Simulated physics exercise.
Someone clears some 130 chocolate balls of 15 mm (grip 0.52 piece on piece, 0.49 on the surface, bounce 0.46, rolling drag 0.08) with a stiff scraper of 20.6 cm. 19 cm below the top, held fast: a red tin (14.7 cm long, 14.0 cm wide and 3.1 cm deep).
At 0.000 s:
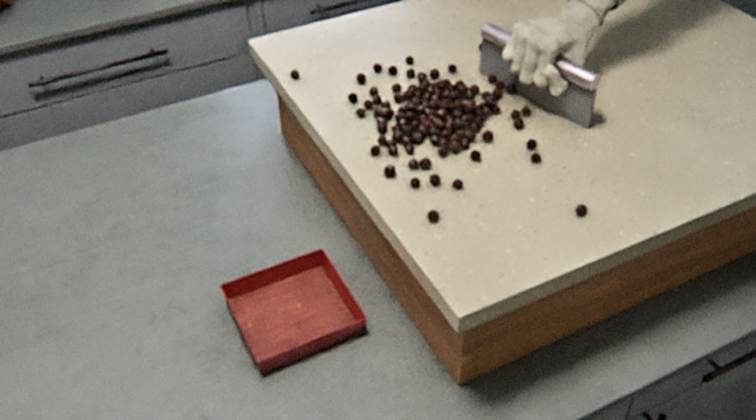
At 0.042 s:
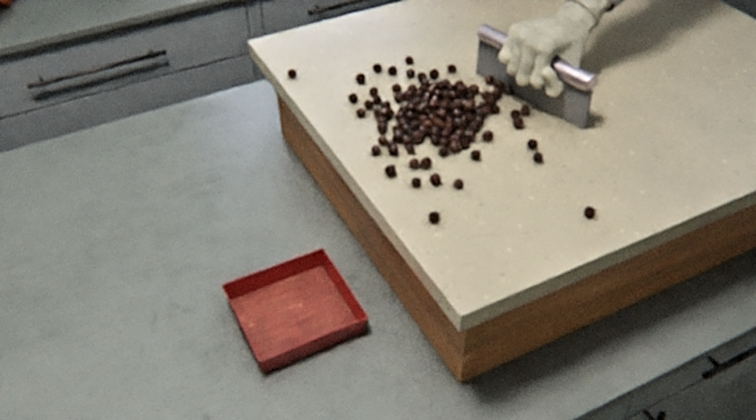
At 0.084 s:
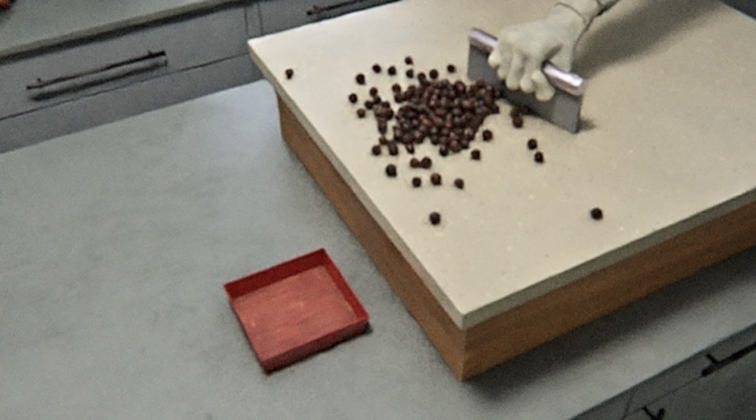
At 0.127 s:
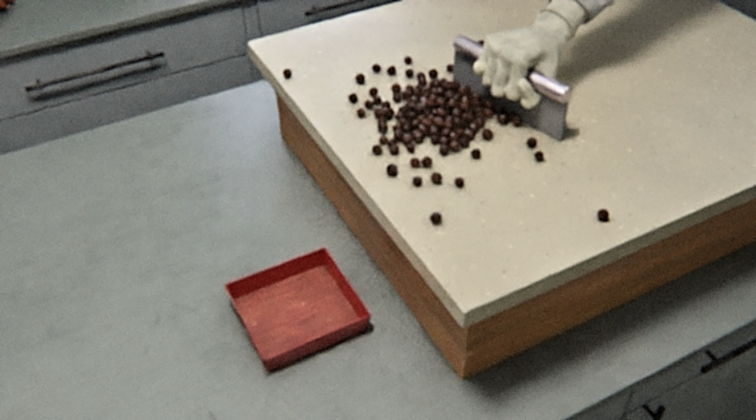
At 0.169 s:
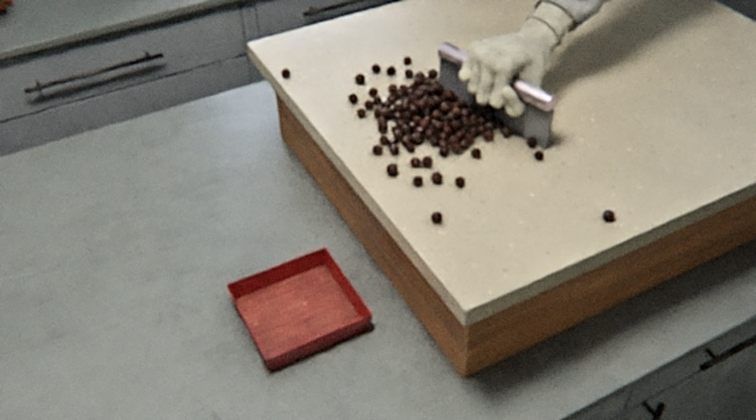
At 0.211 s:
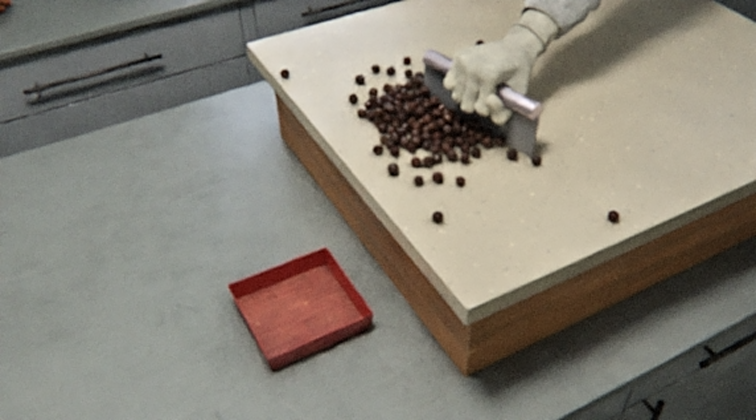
On a pale slab above a gray kitchen counter, a pale-gloved hand draws a flat scraper leftward and toward the viewer, pushing into a loose pile of dark chocolate balls and bunching them together, while a red tin sits below.
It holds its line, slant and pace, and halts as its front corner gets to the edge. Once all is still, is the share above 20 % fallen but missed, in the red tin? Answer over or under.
Fallen but missed: Over; in the red tin: Over.
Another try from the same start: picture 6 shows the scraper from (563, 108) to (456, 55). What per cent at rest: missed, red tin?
Missed 30, red tin 30.
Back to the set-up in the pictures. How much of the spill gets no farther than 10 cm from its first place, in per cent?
Some 20 per cent.
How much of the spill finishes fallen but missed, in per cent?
Some 35 per cent.
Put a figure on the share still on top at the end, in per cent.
Some 25 per cent.
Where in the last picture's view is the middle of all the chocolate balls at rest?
Near (286, 291).
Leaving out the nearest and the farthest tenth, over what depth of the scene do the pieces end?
Roughly 38 cm.
After 0.39 s, scraper 24 cm from its start, spill 29 cm wide; still on top 100 %.
After 0.56 s, scraper 29 cm from its start, spill 33 cm wide; red tin 10 %, off the edge, not caught 45 %, still on top 45 %.
Then, at 0.71 s, scraper 29 cm from its start, spill 36 cm wide; red tin 40 %, off the edge, not caught 30 %, still on top 30 %.
In the end, at 1.9 s, red tin 40 %, fallen but missed 35 %, still on top 25 %.
